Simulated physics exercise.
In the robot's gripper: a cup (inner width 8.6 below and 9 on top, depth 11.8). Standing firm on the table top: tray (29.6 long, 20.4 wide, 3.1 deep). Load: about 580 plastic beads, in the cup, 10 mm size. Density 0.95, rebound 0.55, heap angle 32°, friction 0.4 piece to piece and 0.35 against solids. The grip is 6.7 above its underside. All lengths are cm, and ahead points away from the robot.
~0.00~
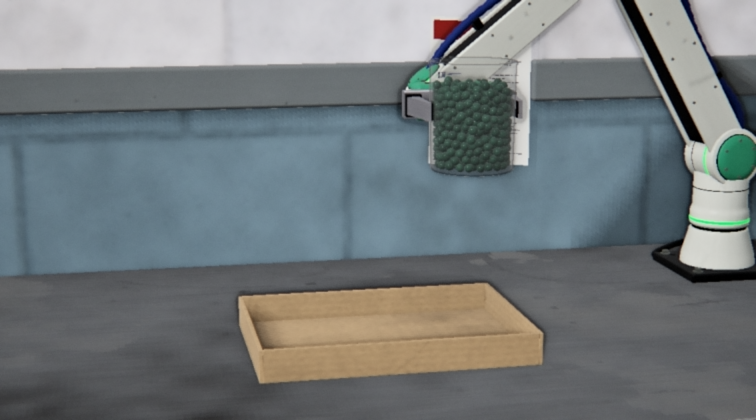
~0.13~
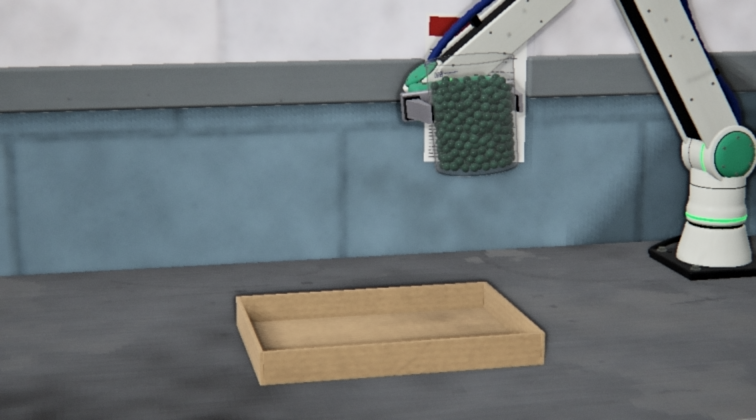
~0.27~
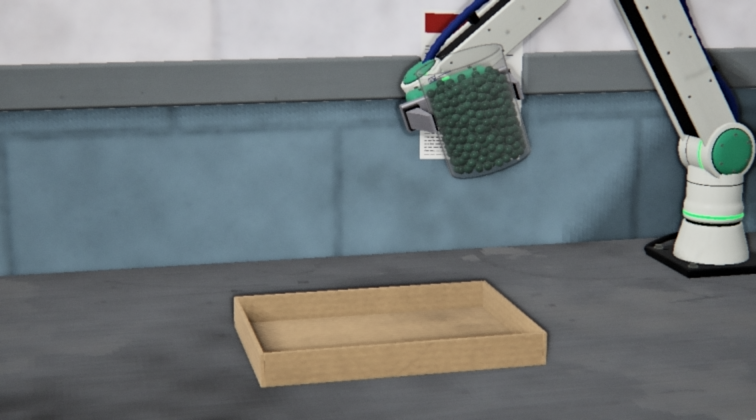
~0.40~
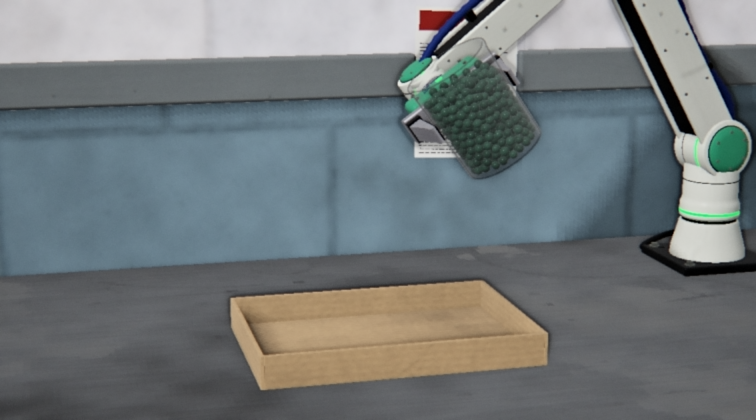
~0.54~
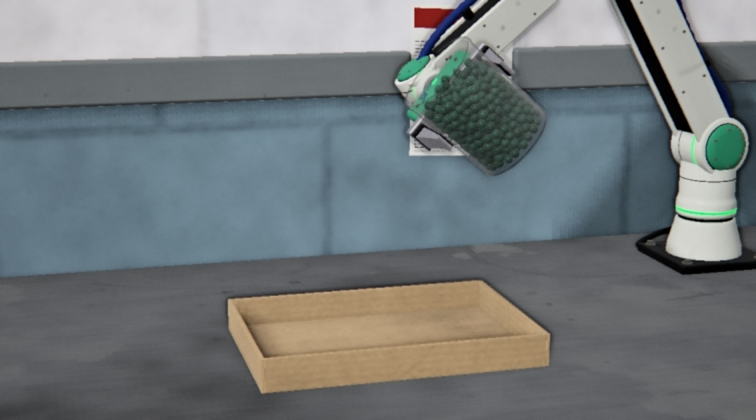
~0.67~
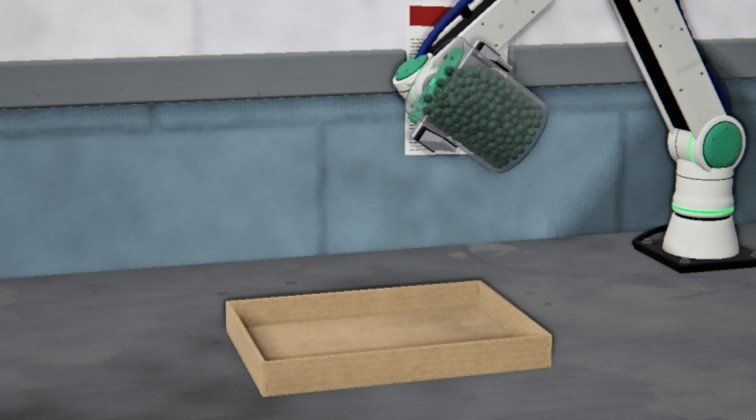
A robot arm held a clear cup full of green beads above and behind a shallow, empty wooden tray, then steadily tilted it well over to the left, the beads shifting toward its rim.
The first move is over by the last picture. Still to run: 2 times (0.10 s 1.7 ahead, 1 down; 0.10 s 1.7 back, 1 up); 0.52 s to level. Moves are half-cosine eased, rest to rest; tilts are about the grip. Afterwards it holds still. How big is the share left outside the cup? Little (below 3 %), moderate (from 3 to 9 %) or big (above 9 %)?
Answer: Little; below 3 % of the plastic beads finish outside the cup.
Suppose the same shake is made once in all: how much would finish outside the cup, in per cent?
Then about 0 per cent.
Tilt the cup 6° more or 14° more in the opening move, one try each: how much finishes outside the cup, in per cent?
About 5 and 10 per cent.
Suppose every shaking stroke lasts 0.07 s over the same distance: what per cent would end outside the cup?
In that case some 5 per cent.
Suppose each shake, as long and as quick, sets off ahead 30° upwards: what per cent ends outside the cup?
Some 5 per cent.
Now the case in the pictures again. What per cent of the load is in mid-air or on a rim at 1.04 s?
About 0 per cent.
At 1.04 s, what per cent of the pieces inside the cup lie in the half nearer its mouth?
Roughly 40 per cent.
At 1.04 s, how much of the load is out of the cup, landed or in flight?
Near 0 per cent so far.
After 1.04 s, tilted 54° forward, highest piece 29 above the table; 580 in the cup, 2 in flight or on a rim.
After 1.41 s, tilted 15° forward, highest piece 30 above the table; 579 in the cup, 3 in the tray.
After 1.79 s, level, highest piece 31 above the table; 579 in the cup, 3 in the tray.
After 2.84 s, level, highest piece 31 above the table; 579 in the cup, 3 in the tray.
At rest, 579 in the cup, 3 in the tray. That is 1 % outside the cup.
